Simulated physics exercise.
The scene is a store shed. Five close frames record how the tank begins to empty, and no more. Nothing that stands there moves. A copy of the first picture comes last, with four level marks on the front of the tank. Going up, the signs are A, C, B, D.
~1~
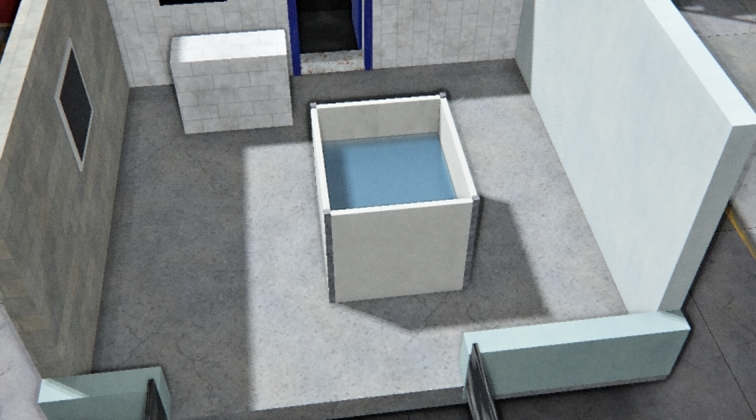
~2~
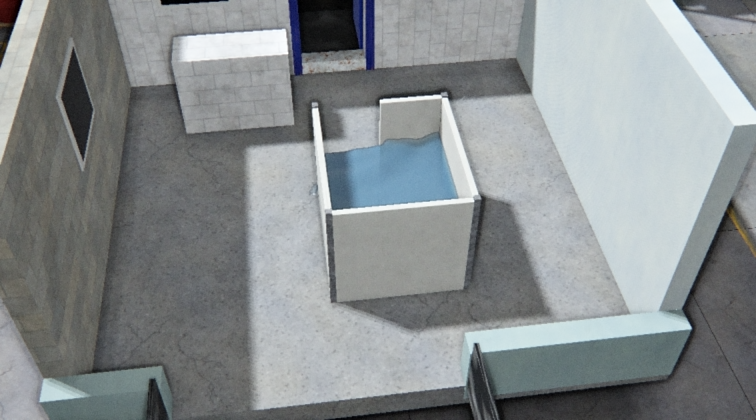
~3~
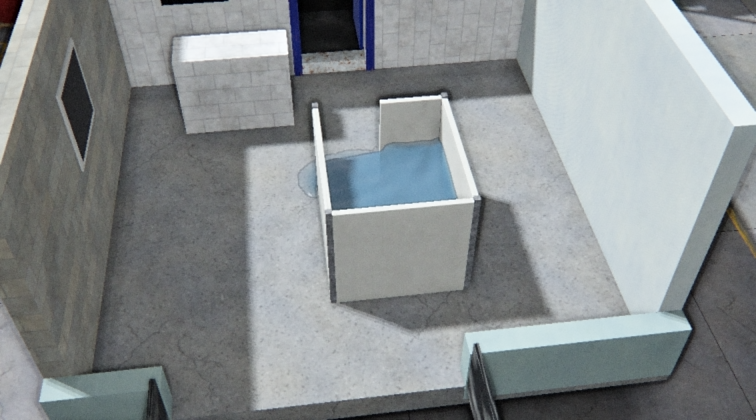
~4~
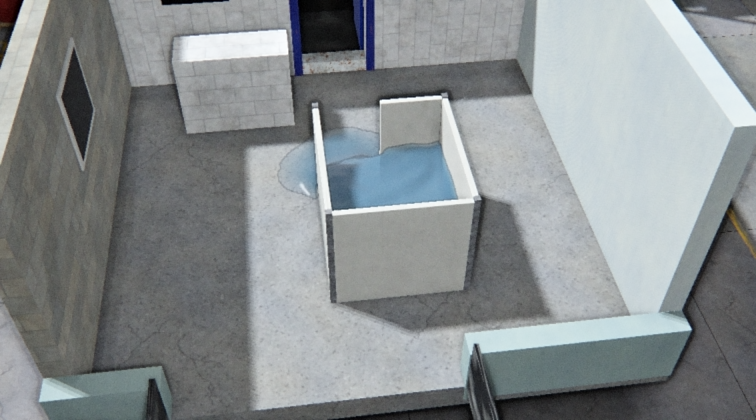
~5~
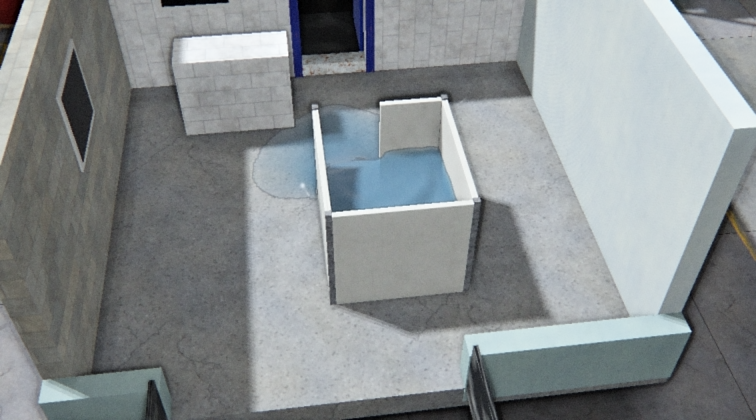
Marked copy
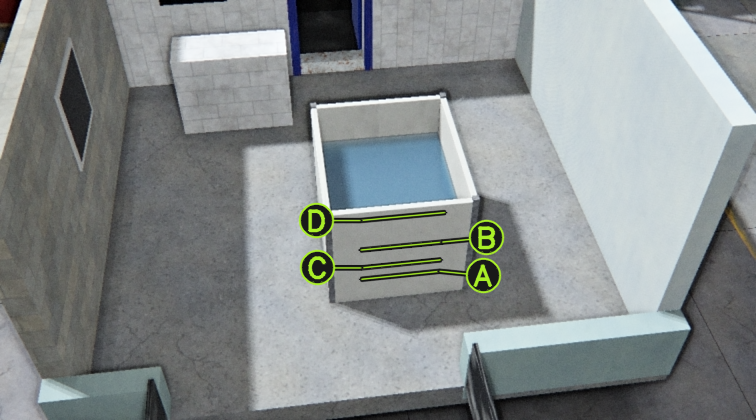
At the start, a white-walled tank of still blue water stands in a walled yard near a blue-framed doorway. Part of its back wall disappears, and water pours out through the gap. A shallow, rounded puddle then spreads across the grey ground behind and to the left of the tank.
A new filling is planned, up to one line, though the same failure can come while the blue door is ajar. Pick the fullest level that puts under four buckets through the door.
The answer is line C.
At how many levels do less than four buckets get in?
Two of them.
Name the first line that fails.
That is line B.
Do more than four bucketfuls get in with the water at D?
Yes.
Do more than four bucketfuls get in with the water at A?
No, not at all.
In lime, A at (400, 275); B at (401, 246); C at (401, 263); D at (402, 216); from the bottom up A, C, B, D.
With A, nothing gets over.
With B, about 11 bucketfuls get in.
With C, a bucket or two gets in.
With D, dozens of bucketfuls pour in.
